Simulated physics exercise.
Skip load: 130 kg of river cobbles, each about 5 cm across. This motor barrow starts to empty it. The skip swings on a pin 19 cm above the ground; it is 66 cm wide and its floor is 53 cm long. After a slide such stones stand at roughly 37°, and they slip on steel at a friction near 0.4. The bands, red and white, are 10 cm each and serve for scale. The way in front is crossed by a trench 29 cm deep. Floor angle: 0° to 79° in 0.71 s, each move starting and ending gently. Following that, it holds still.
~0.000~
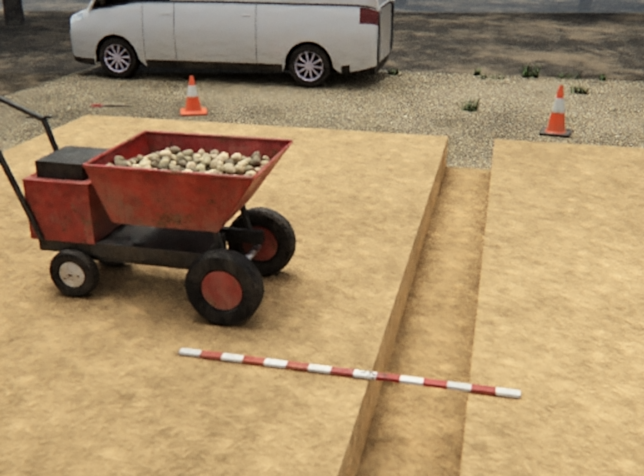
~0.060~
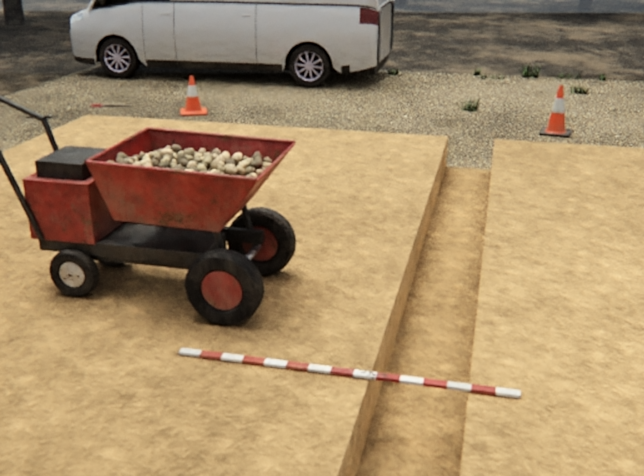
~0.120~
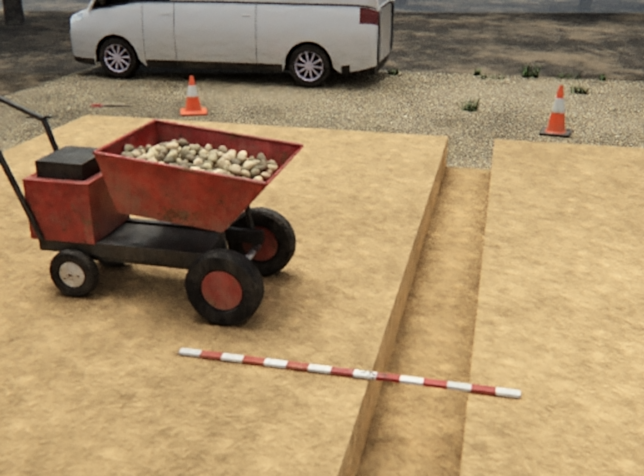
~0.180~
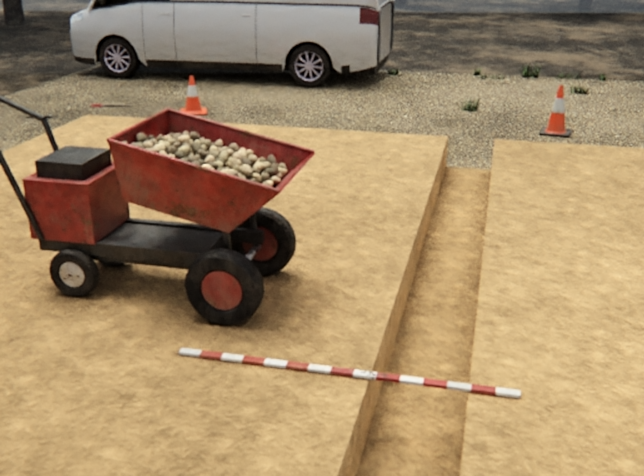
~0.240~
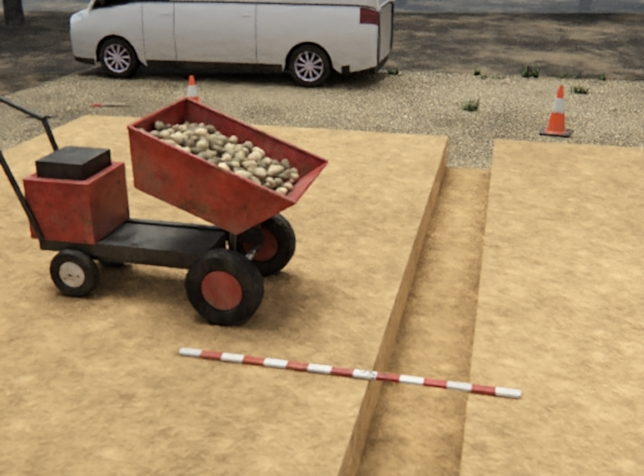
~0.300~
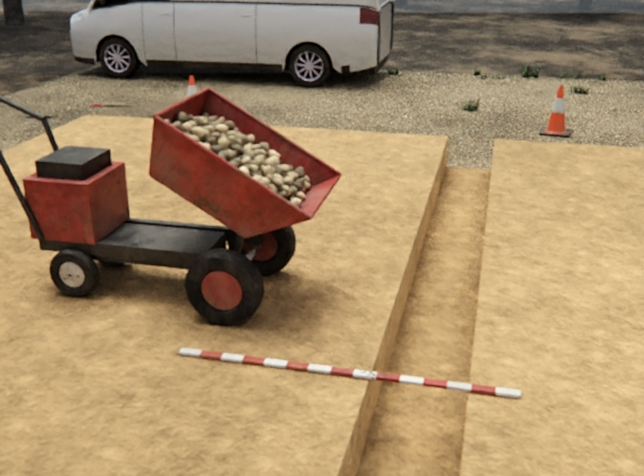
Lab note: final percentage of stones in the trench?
Approx. 83 %.
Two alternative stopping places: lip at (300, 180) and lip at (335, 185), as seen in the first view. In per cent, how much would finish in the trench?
Roughly 90 per cent, then 50 per cent.
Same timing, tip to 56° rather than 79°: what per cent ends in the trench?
Roughly 40%.
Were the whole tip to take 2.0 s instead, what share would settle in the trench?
With that change, it comes to around 75 per cent.
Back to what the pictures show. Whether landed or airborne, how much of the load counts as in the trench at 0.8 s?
By then, around 40 percent.
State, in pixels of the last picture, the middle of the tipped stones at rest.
The middle should be near (428, 353).
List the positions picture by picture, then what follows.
The skip is at 0°, its lip at (253, 179); the top of the load is at (202, 159), in the first picture.
The skip is at 2°, its lip at (257, 180); the top of the load is at (189, 157); the stones move at 0.4 m/s on average, in the second picture.
The skip is at 6°, its lip at (266, 184); the top of the load is at (171, 150); the stones move at 0.8 m/s on average, in the third picture.
The skip is at 13°, its lip at (279, 192); the top of the load is at (180, 142); the stones move at 1.1 m/s on average, in the fourth picture.
The skip is at 21°, its lip at (295, 203); the top of the load is at (187, 131); the stones move at 1.4 m/s on average, in the fifth picture.
Lip at (311, 218), floor tilted 30°, highest stones at (200, 123); the stones move at 1.5 m/s on average, in the sixth picture.
After 0.5 s the floor is at 66°; 100 % in the skip; the foremost stones are at (345, 252).
After 0.8 s the floor is at 79°; 49 % in the skip, 12 % short of the trench, 39 % in the trench; the foremost stones are at (449, 359).
After 1.2 s the floor is at 79°; 8 % in the skip, 15 % short of the trench, 76 % in the trench; the foremost stones are at (470, 337).
After 3.1 s the floor is at 79°; 0 % in the skip, 17 % short of the trench, 83 % in the trench; the foremost stones are at (466, 370).
